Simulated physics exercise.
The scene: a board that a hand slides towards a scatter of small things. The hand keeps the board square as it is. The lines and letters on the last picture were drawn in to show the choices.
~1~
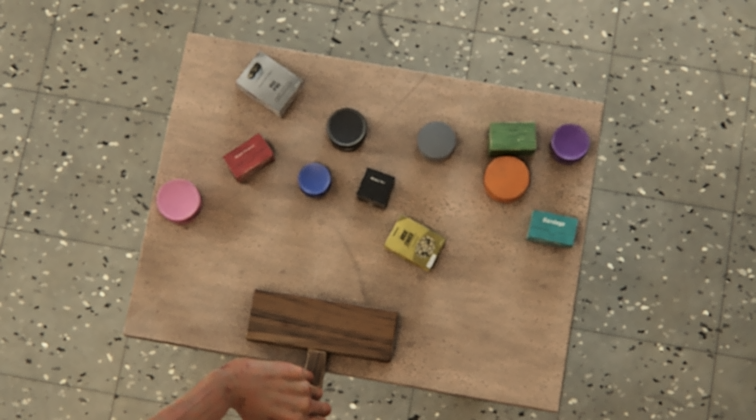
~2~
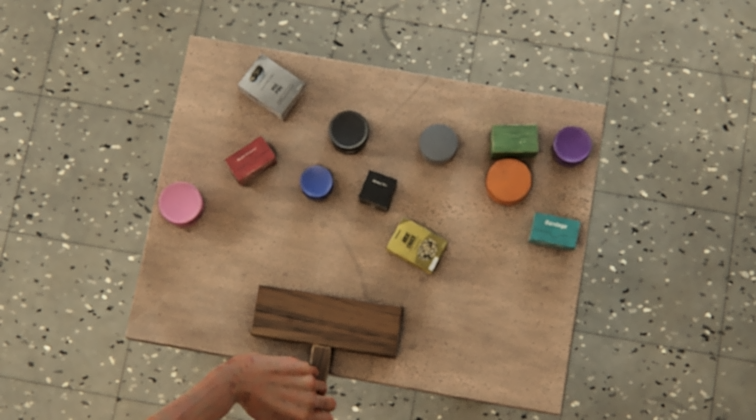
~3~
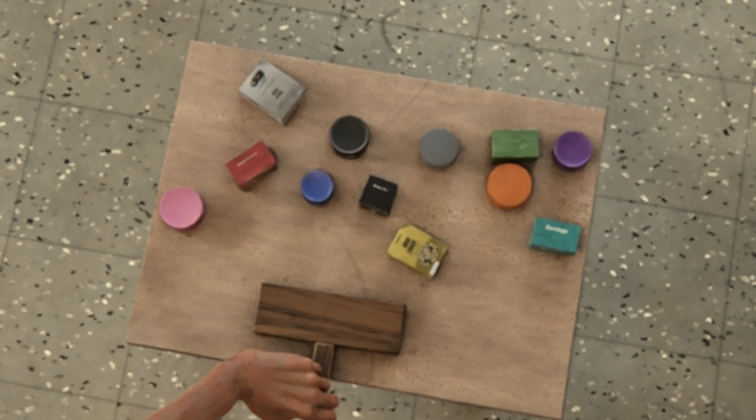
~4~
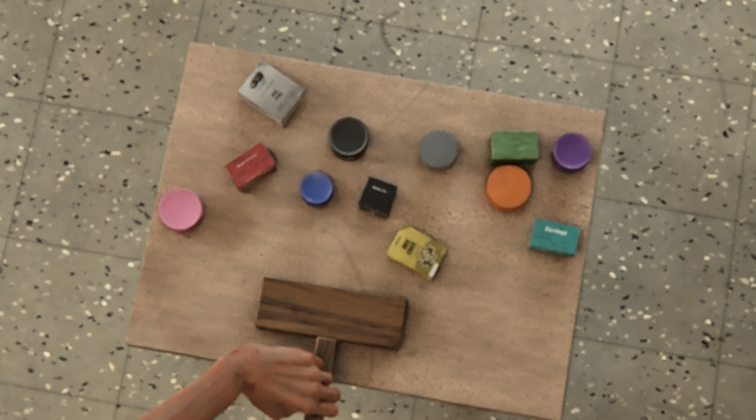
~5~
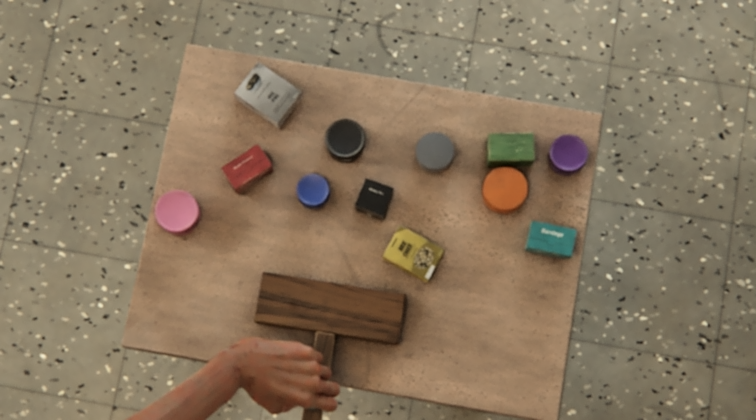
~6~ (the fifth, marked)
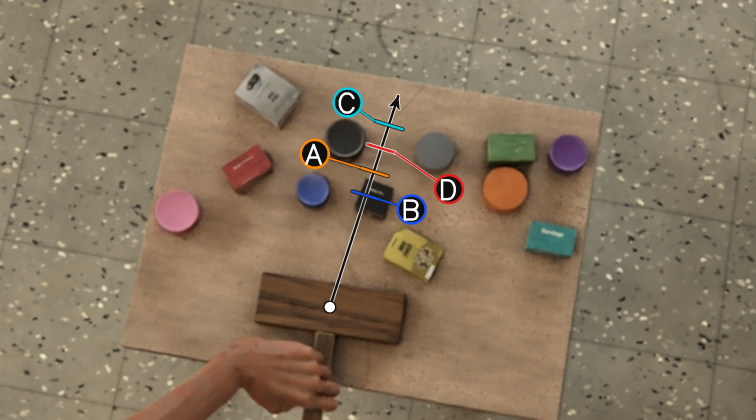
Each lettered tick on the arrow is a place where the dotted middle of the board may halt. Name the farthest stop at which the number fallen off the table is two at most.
It should halt at C.
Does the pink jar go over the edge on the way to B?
No.
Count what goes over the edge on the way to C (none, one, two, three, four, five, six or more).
One.
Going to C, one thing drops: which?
The grey pot goes over.
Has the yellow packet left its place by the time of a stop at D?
By then, yes.
On the marked copy, A at (374, 172); B at (366, 195); C at (389, 125); D at (382, 148); the arrow from (330, 307) to (398, 96); the white dot at (330, 307).
Following C. Soon after the start, board (352, 242); yellow packet (423, 210); purple tub (567, 156).
Later, board (373, 177); grey pot (443, 110); black tub (353, 129).
In the end, board (389, 128); grey pot over the edge; black tub (363, 81); one fallen.
As for the rest, A is within the limit but short; B is within the limit but short; D is within the limit but short.
